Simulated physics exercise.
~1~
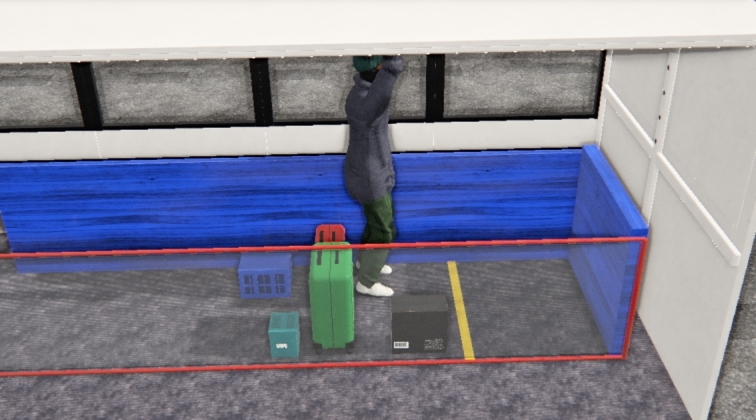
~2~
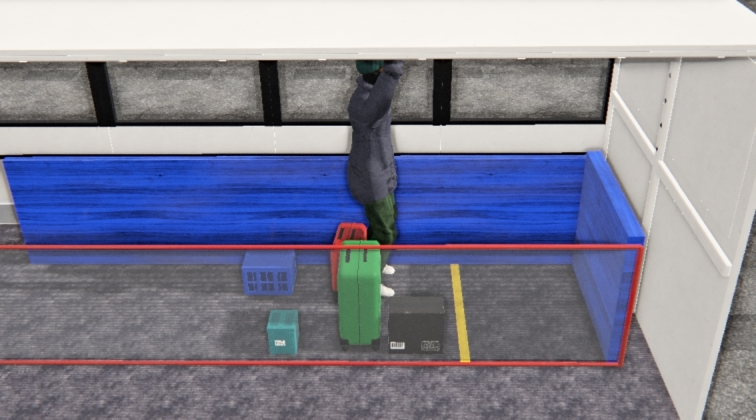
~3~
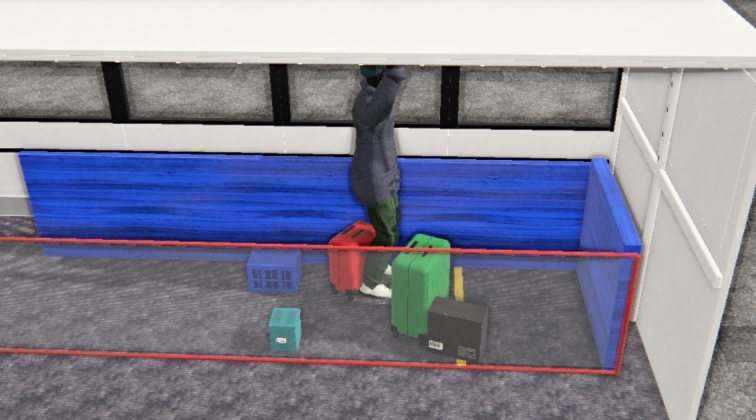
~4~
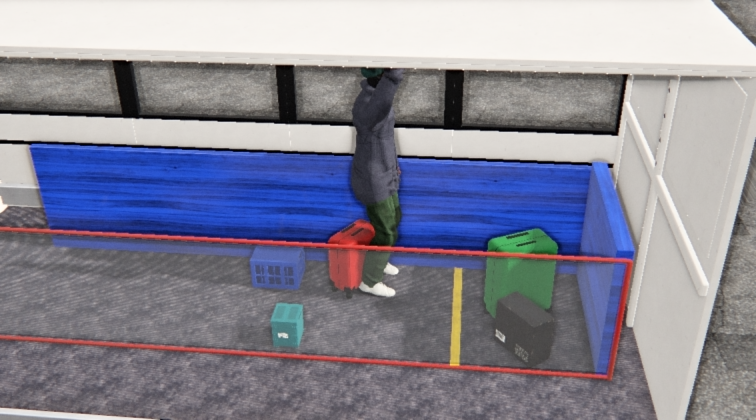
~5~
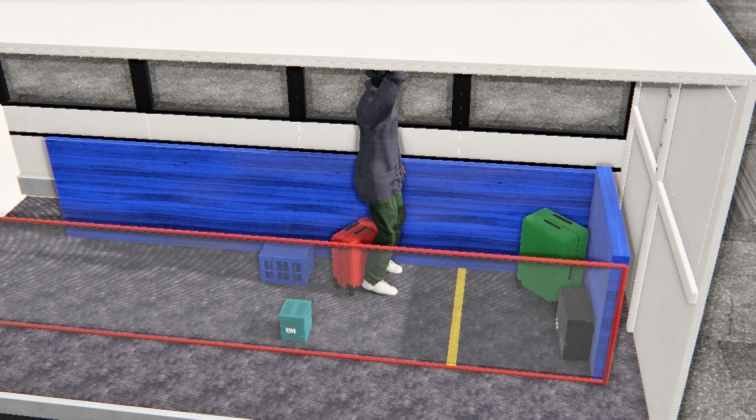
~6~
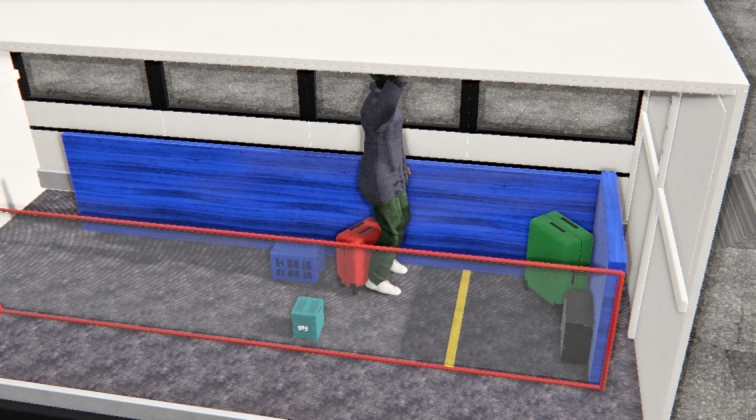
At first, a green suitcase, a smaller red one, a blue crate, a teal box and a black box rest on the bus floor beside a standing passenger whose arms are raised. The green suitcase begins moving right, and the red one shifts slightly the same way. Next, the black box slides right too, and both it and the green suitcase cross the yellow line. They carry on toward the blue panel at the right end, staying upright. Finally, they rest near that panel, while the red suitcase, crate and teal box remain left of the line.
